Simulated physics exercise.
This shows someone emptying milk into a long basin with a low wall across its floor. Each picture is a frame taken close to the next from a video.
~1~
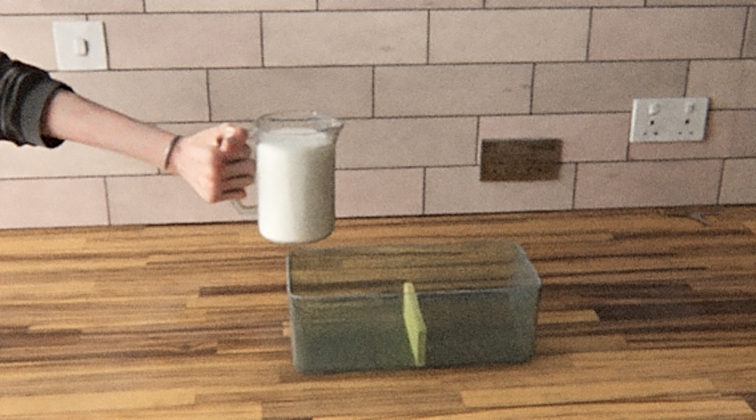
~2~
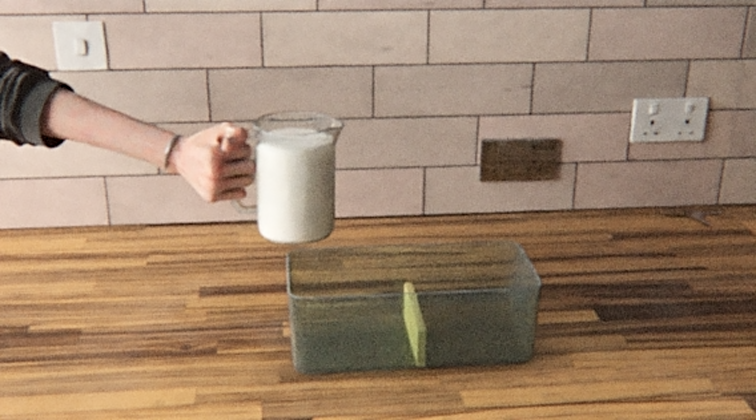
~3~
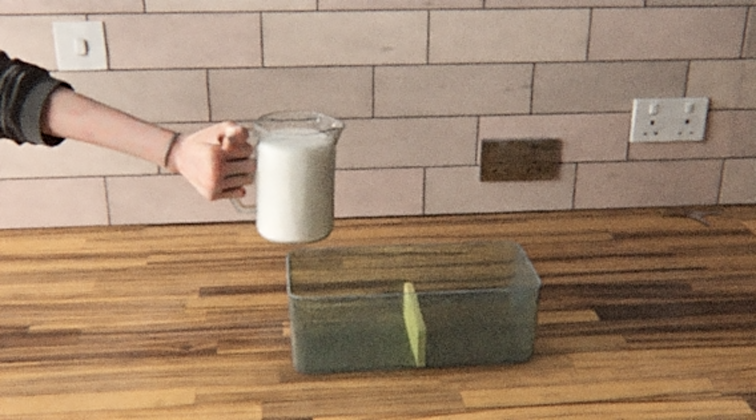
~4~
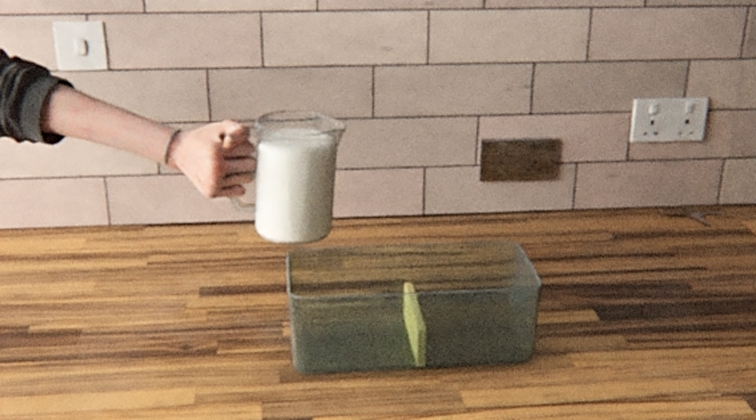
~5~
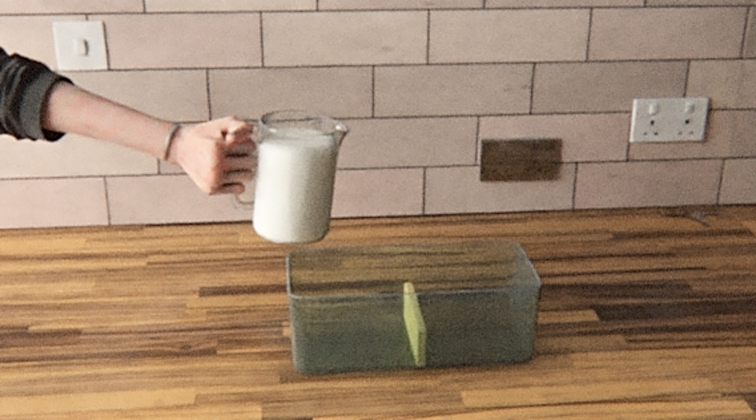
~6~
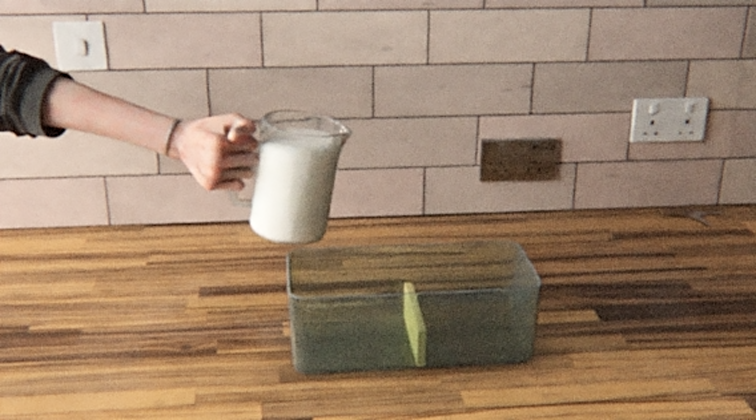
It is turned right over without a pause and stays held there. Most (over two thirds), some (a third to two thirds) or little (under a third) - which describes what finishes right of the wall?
Some.
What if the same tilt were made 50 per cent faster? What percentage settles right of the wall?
Close to 50 in a hundred.
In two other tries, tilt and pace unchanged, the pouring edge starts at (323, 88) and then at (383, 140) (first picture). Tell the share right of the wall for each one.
Close to 30 % for the first start and close to 95 % for the second.
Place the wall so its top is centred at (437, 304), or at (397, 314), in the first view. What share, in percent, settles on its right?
In order, near 0 and 95 in a hundred.
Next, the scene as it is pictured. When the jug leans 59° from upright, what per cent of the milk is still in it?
I'd reckon near 90 percent is still held at that tilt.
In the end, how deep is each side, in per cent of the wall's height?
The left side ends up close to 30, the right side close to 40.
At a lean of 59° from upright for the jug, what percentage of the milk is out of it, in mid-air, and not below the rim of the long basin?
Close to 10 per cent.
A moment on, the jug is tipped part way and 91 per cent is still to pour, 1 is left of the wall and 0 right of it.
Next, the jug is tipped on its side and 50 per cent is still to pour, 7 is left of the wall and 25 right of it.
Then the jug is tipped right over and 9 per cent is still to pour, 33 is left of the wall and 52 right of it.
Later the jug is tipped right over and 1 per cent is still to pour, 46 is left of the wall and 52 right of it.
At rest 47 per cent lies left of the wall, 52 right of it and 0 outside.
